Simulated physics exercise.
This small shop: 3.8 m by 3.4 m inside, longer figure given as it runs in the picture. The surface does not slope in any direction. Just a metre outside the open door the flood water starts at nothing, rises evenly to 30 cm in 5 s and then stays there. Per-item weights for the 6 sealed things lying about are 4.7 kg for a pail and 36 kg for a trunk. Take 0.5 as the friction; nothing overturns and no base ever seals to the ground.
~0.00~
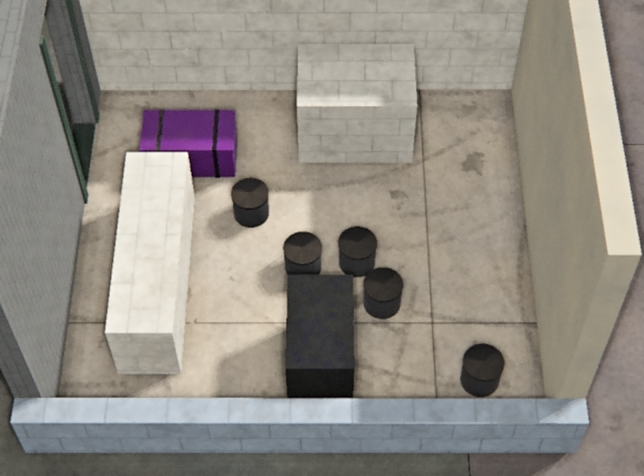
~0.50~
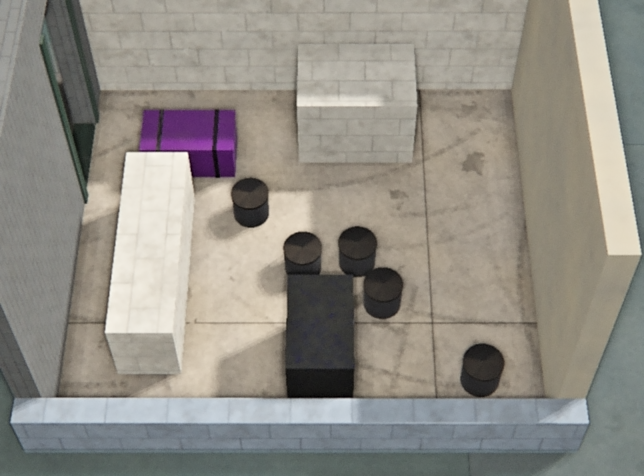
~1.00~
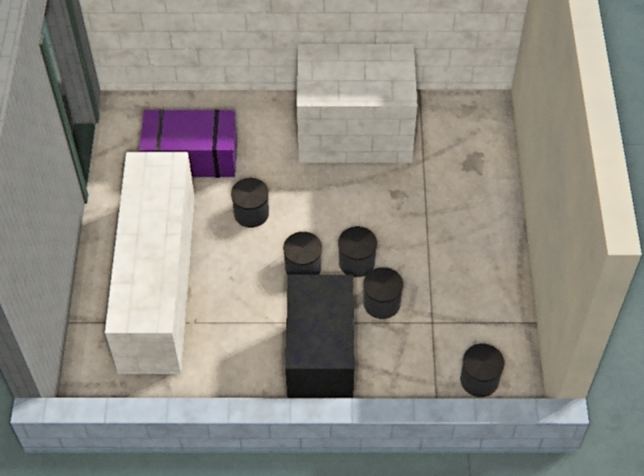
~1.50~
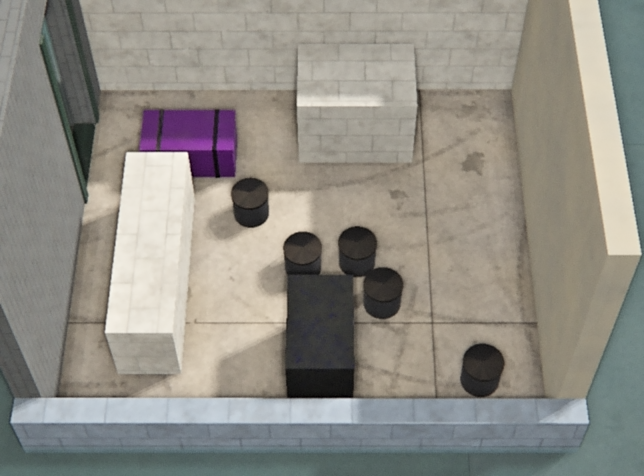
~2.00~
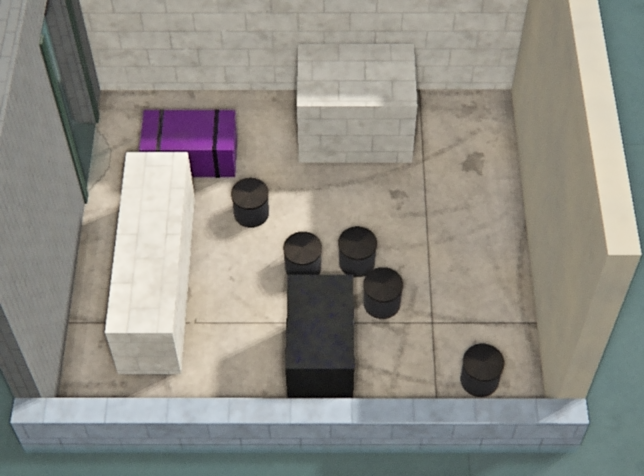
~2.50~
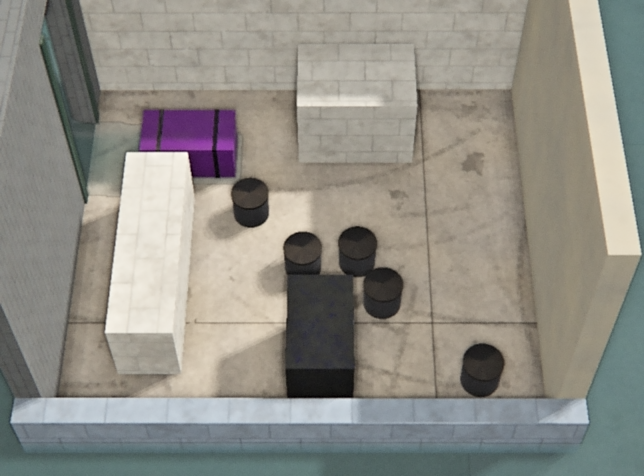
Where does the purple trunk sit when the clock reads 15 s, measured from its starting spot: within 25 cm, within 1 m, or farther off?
Result: A long trip.
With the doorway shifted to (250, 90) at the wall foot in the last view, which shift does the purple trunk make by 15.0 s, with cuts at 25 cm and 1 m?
Then the purple trunk would have gone a long way.
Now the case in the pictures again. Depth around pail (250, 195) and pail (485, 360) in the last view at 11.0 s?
First roughly 9 cm, second roughly 14 cm.
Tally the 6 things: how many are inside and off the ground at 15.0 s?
I'd say 6 of them.
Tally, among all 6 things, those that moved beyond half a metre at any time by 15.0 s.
I count 6 of them.
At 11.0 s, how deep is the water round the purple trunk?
Depth approx. 14 cm.
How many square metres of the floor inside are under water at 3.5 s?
Roughly 2.0 m2.
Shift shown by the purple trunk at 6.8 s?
Shift by then: About 60 cm.
After 3.5 s the purple trunk is near (188, 130), 0.0 m from its start, aground; 0 afloat.
After 6.8 s the purple trunk is near (248, 90), 0.6 m from its start, afloat; 1 afloat.
After 11.0 s the purple trunk is near (360, 224), 1.8 m from its start, afloat; 6 afloat.
After 15.0 s the purple trunk is near (283, 249), 1.5 m from its start, afloat; 6 afloat.
